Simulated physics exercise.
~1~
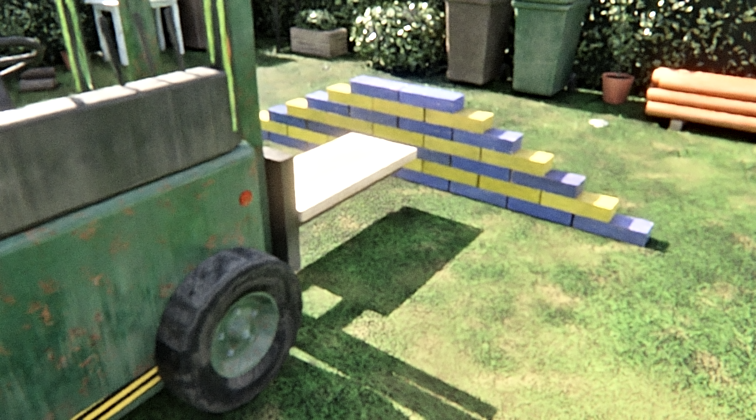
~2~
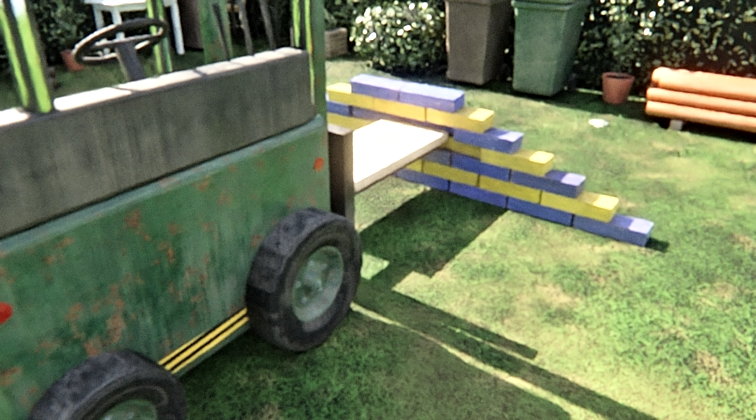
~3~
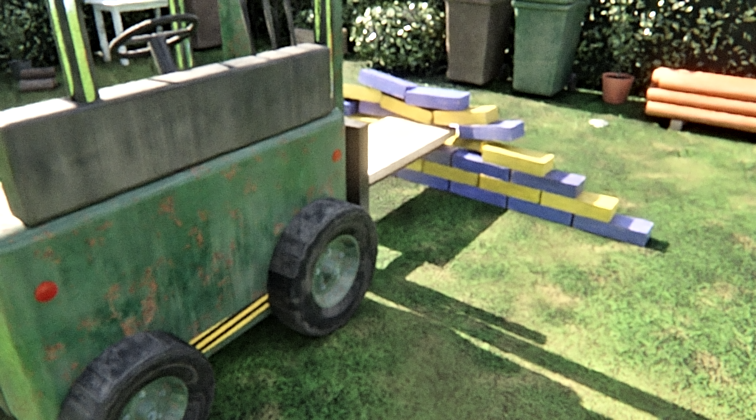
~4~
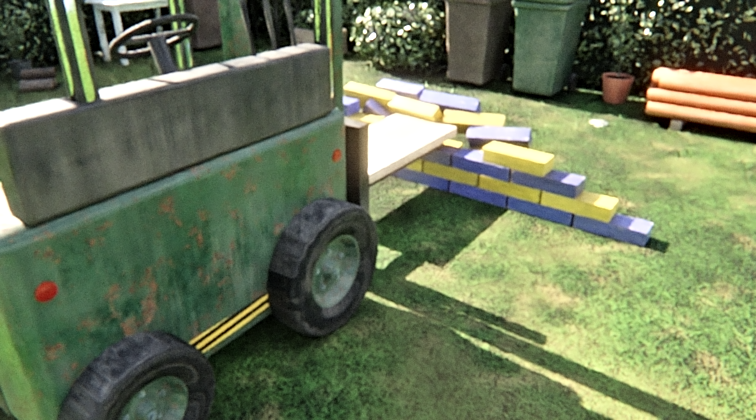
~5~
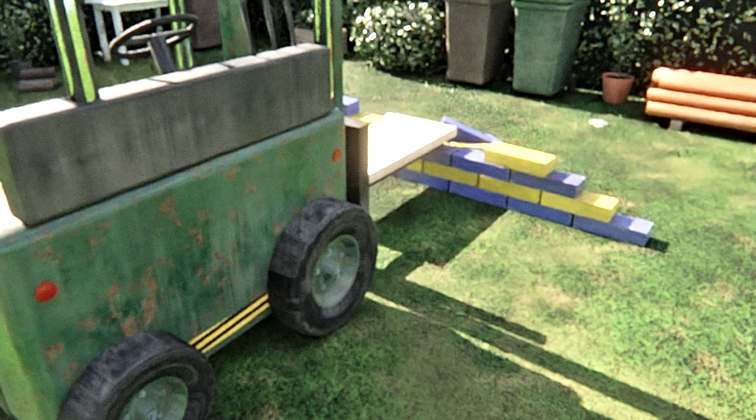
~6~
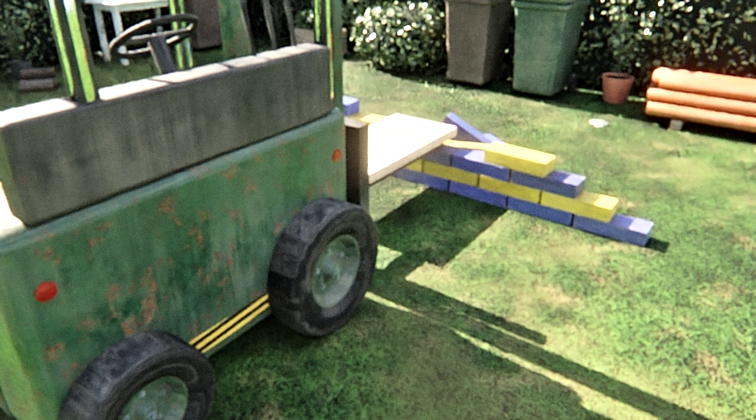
Garden lawn with a green forklift driving its raised pale load into a blue and yellow block wall, toppling the upper rows.
